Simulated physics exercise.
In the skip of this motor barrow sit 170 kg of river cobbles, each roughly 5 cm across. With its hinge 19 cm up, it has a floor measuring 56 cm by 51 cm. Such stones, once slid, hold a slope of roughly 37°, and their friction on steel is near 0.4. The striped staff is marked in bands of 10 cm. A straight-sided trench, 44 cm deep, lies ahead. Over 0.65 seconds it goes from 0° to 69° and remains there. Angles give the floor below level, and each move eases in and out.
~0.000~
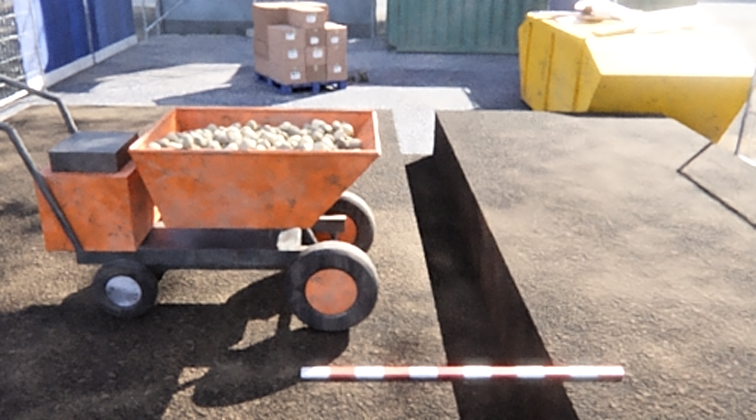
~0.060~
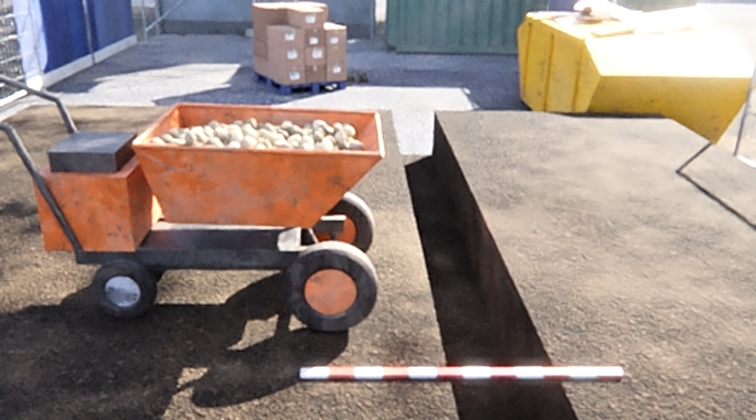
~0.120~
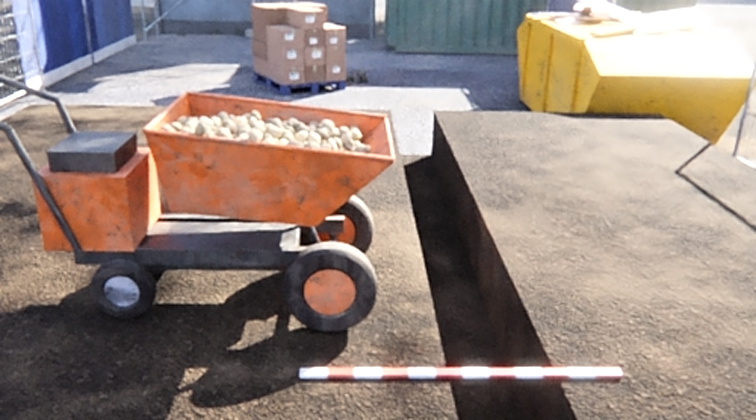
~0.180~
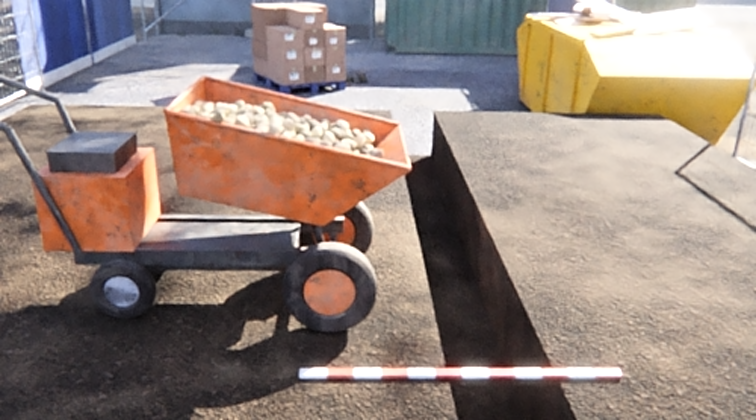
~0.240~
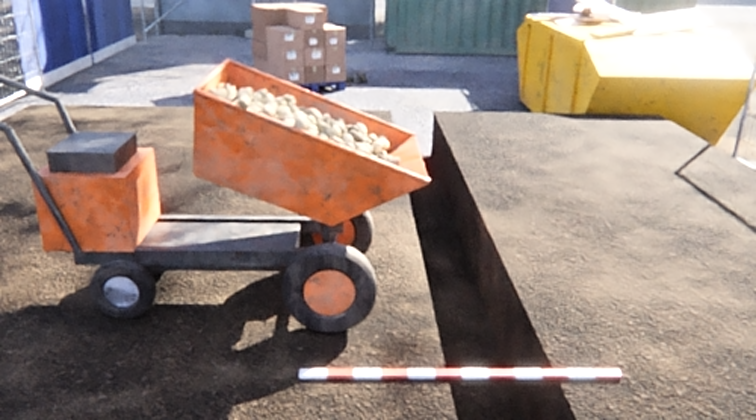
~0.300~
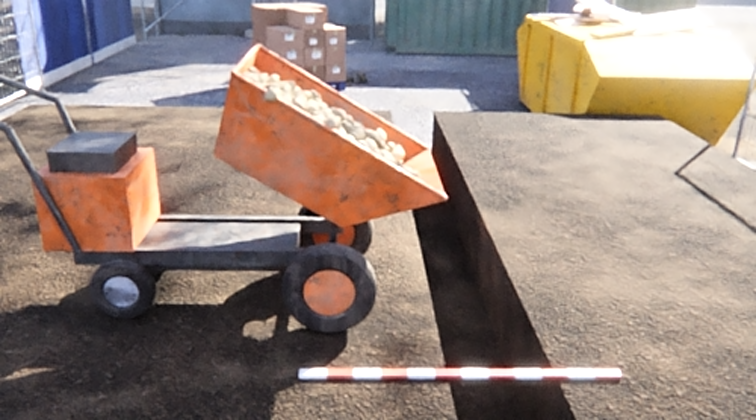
At first, the orange skip of a motor barrow sits level, loaded with rounded pale stones, beside a straight-sided trench. Its rear then rises steadily while the front lip shifts right and lowers toward the trench edge, leaving the skip steeply tilted with stones still inside and the wheels unmoved.
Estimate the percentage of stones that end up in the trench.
Roughly 48 per cent.
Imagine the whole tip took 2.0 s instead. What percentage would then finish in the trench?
It'd be some 75 per cent.
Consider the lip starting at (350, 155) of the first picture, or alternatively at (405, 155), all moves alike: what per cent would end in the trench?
From the first place around 70 per cent, from the other around 35.
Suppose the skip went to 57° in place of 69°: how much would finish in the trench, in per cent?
The trench would hold about 40% of it.
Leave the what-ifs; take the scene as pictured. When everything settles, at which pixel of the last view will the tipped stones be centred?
Centre estimate: Around (529, 292).
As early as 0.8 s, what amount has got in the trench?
By that moment, roughly 20 per cent of the load.
After 0.5 s the floor is at 59°; 100 % in the skip; the foremost stones are at (460, 228).
After 0.8 s the floor is at 69°; 74 % in the skip, 18 % in the trench, 8 % past the trench; the foremost stones are at (563, 300).
After 1.1 s the floor is at 69°; 20 % in the skip, 30 % in the trench, 50 % past the trench; the foremost stones are at (755, 319).
After 3.0 s the floor is at 69°; 0 % in the skip, 48 % in the trench, 52 % past the trench; the foremost stones are past the picture's edge.
